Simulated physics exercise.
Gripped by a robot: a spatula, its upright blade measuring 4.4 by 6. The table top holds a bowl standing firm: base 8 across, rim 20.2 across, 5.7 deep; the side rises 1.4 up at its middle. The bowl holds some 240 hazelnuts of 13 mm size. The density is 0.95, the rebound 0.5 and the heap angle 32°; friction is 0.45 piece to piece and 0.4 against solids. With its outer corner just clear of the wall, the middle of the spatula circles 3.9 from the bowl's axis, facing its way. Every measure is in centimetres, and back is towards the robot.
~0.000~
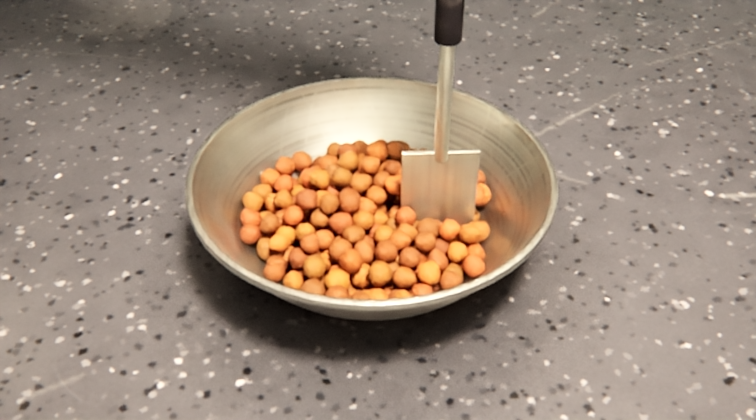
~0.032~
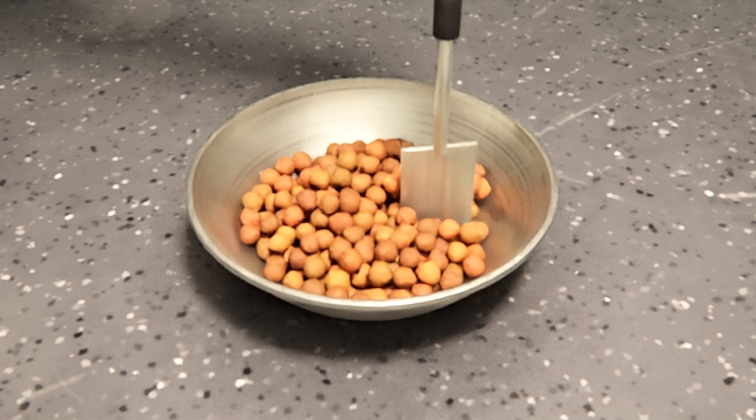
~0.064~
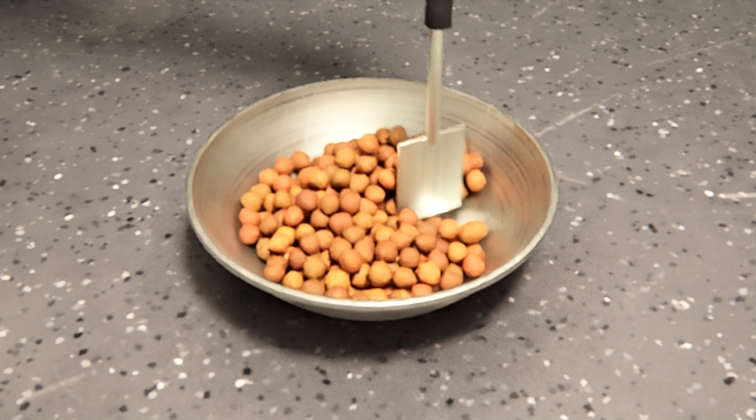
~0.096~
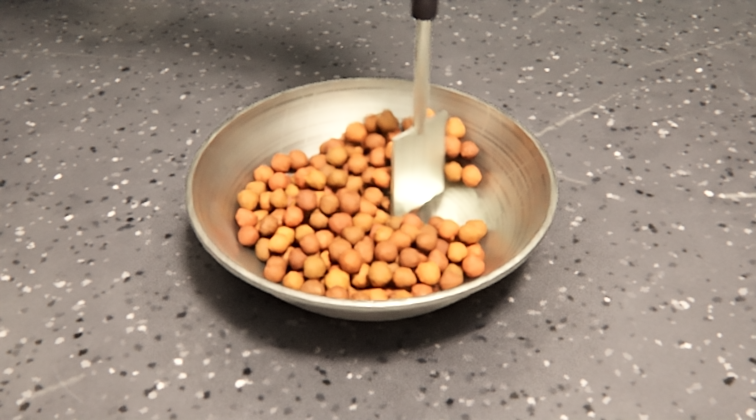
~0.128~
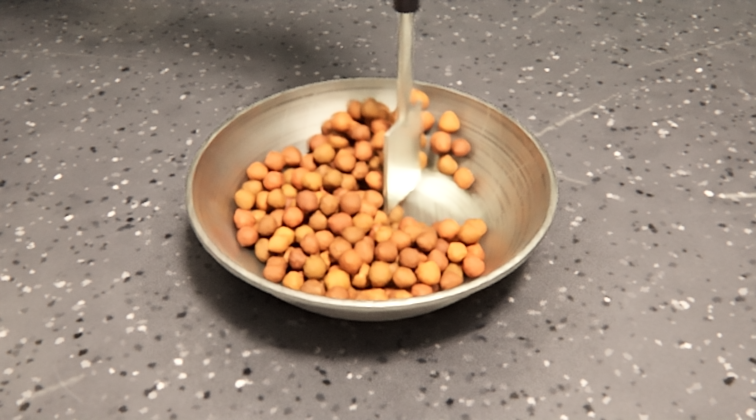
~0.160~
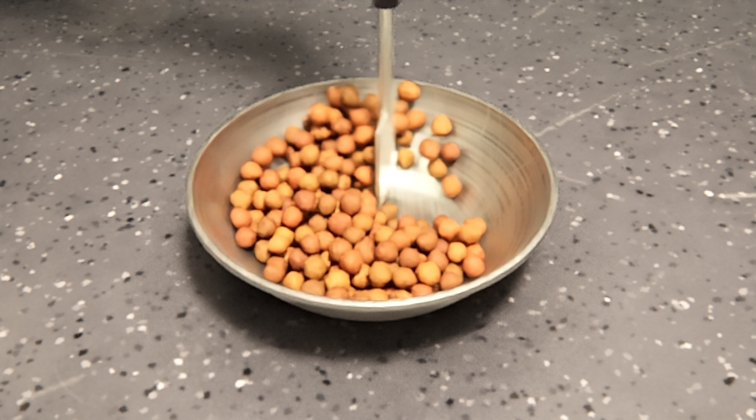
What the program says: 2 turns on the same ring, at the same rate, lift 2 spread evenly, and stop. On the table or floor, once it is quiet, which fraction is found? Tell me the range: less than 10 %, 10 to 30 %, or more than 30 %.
It falls in the range less than 10 %.
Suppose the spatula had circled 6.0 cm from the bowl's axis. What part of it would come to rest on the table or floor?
That would come to roughly 5 percent.
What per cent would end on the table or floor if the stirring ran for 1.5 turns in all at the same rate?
Then roughly 5 percent.
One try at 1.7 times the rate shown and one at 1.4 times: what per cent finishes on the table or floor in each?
Around 25 percent for the first try and 10 percent for the second.
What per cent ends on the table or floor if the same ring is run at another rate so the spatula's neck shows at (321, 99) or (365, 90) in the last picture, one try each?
First try: About 25 %; second try: About 10 %.
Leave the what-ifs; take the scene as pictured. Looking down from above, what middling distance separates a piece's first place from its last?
Level distance: About 7 cm.
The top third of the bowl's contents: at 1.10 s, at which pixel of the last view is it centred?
Centre, approx.: (338, 250).
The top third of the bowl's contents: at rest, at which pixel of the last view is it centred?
About (420, 204).
After 0.63 s, 329° round, highest piece 7 above the table; 237 in the bowl, 1 on the table or floor.
After 1.10 s, 222° round, highest piece 6 above the table; 233 in the bowl, 5 on the table or floor.
After 1.53 s, 0° round, highest piece 5 above the table; 233 in the bowl, 5 on the table or floor.
After 2.23 s, 0° round, highest piece 5 above the table; 233 in the bowl, 5 on the table or floor.
At rest, 233 in the bowl, 5 on the table or floor. That is 2 % on the table or floor.
